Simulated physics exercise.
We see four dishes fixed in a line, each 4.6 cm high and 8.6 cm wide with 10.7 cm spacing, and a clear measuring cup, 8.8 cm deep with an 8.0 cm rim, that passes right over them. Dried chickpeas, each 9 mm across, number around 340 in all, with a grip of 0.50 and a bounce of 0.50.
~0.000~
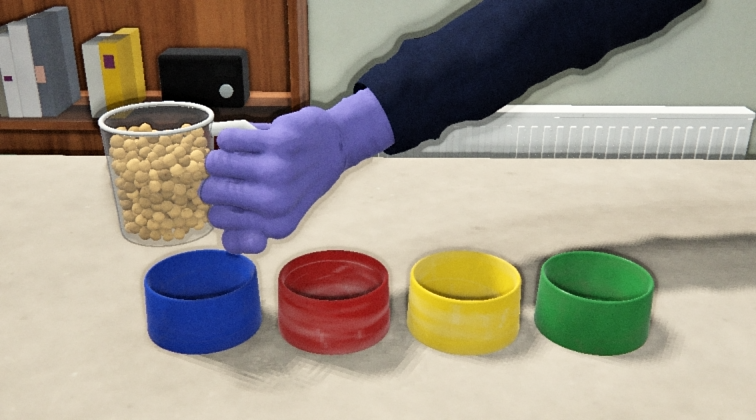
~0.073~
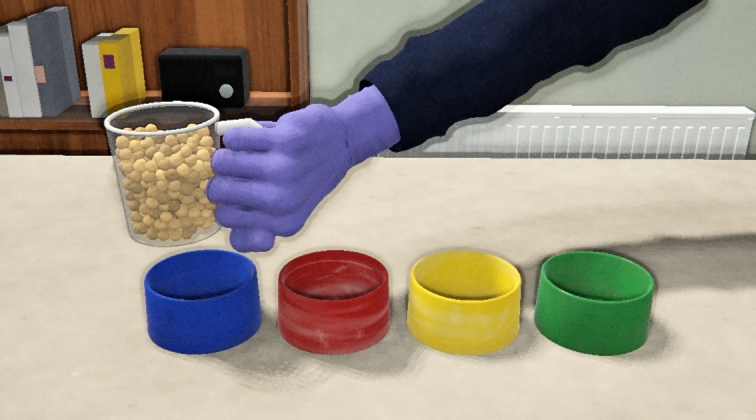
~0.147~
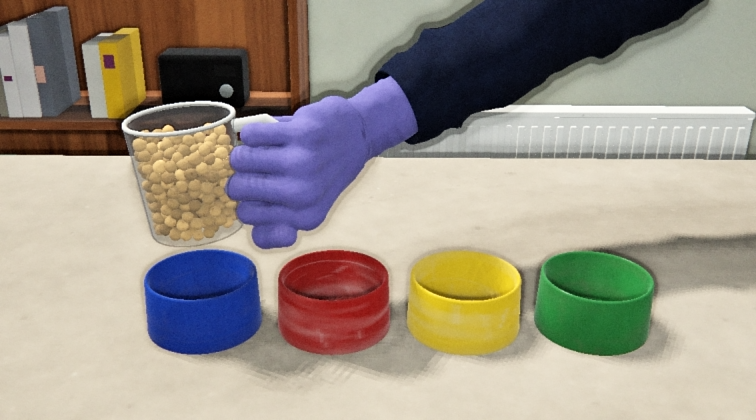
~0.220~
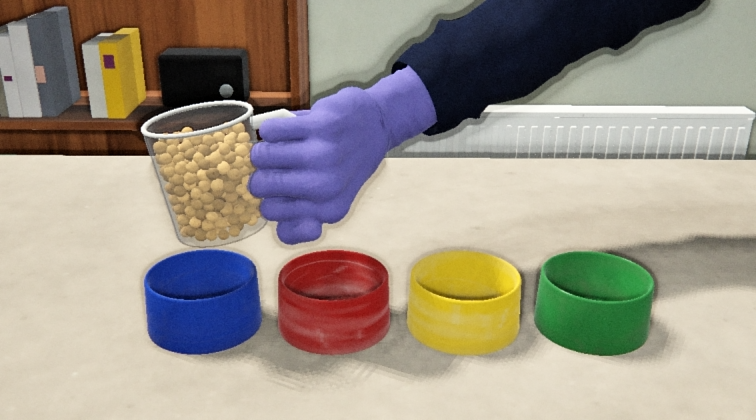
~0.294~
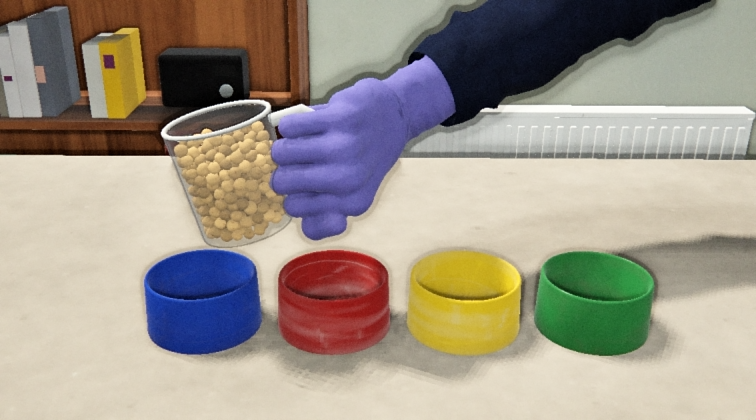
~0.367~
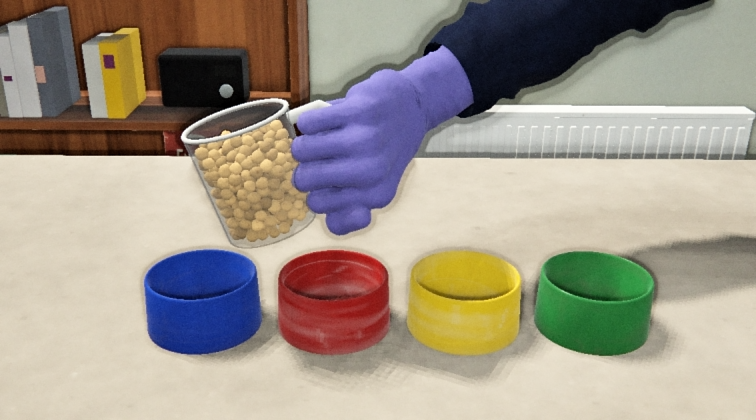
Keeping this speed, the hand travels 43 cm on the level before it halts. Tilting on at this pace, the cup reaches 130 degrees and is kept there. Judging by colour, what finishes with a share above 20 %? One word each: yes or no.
Red dish: No; blue dish: No; green dish: Yes; yellow dish: No; counter: Yes.
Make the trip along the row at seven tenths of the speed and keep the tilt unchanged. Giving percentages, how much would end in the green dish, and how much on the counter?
Green: 50; counter: 20.
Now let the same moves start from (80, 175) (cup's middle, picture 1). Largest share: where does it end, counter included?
The biggest share goes to green.
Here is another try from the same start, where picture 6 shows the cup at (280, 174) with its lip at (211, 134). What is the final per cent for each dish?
Red 0; blue 0; green 80; yellow 0.
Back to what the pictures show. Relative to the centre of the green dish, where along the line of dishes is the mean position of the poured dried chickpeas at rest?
About 2 cm to its right-hand side.
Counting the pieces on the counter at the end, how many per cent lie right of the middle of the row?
100 percent.
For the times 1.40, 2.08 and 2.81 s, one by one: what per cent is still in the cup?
Around 100 per cent at the first moment, 90 at the second and 0 at the third.
After 1.40 s, tilt 69 degrees; cup holds 100 %.
After 2.08 s, tilt 104 degrees; cup holds 90 %, green 10 %.
After 2.81 s, tilt 130 degrees; cup holds 0 %, green 75 %.
By 3.3 s all is still; red 0 %, blue 0 %, green 75 %, yellow 0 %, counter 25 %.
